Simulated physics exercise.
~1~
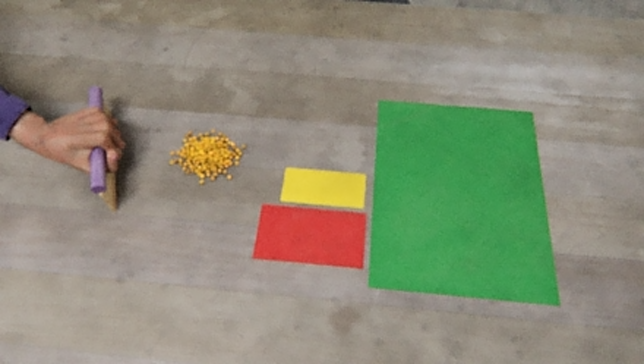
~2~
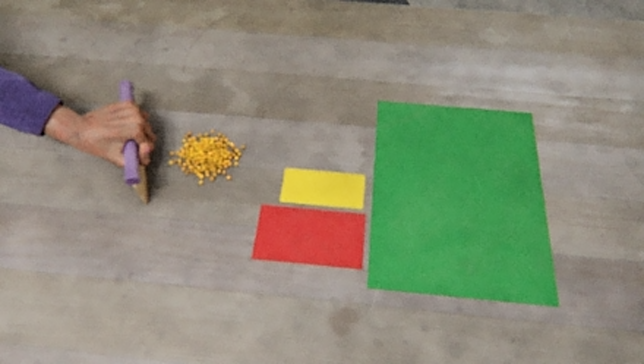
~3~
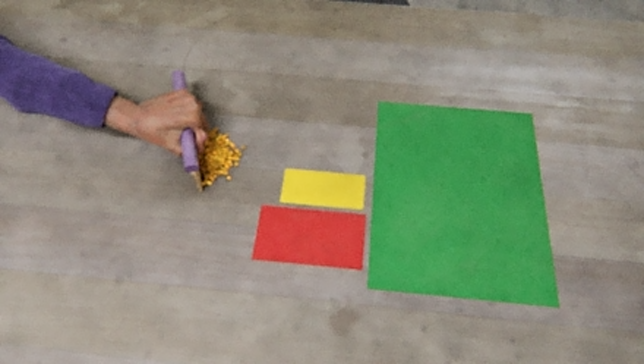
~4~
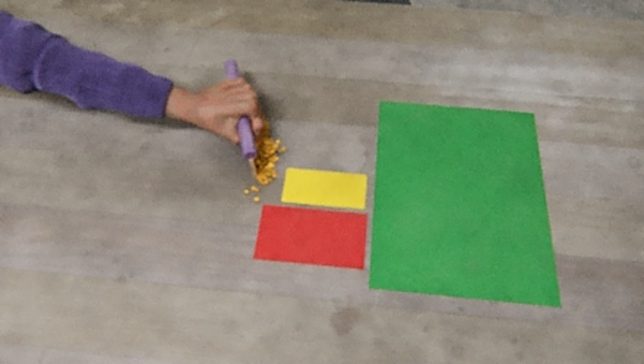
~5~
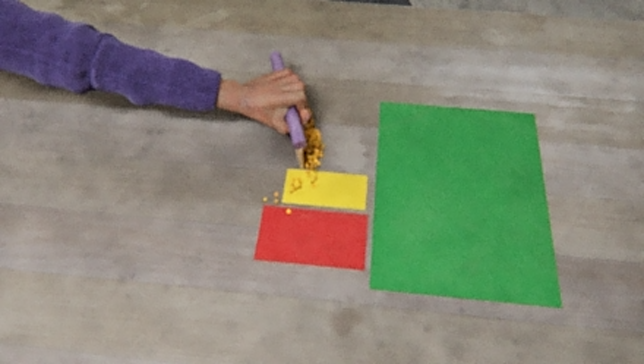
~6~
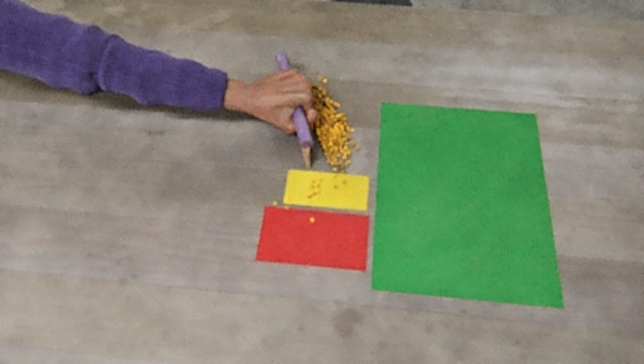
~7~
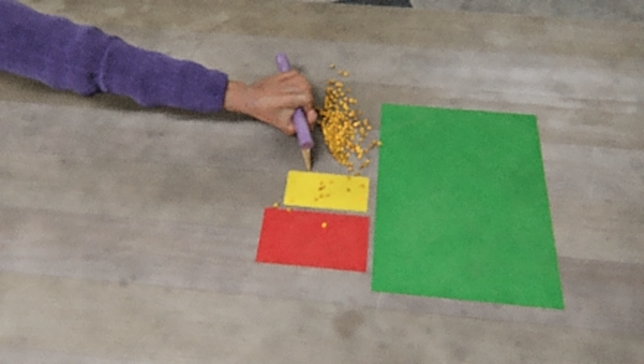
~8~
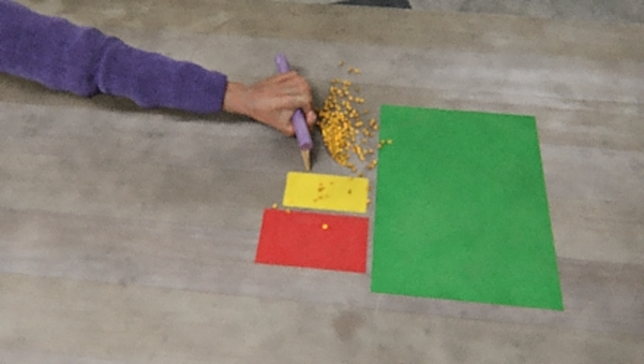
A hand in a purple sleeve grips a lilac-handled scraper at the left of a grey, wood-like surface, seen from above. To its right lie a heap of yellow-orange maize kernels, a small yellow mat above a red one, and a large green mat. The hand slides the scraper rightward into the heap, pushing it along and slightly upward. A few kernels stray onto the yellow mat and the red mat's upper edge. The scraper stops above the yellow mat, while the kernels spread a little farther and settle, mostly on bare surface beside the green mat.
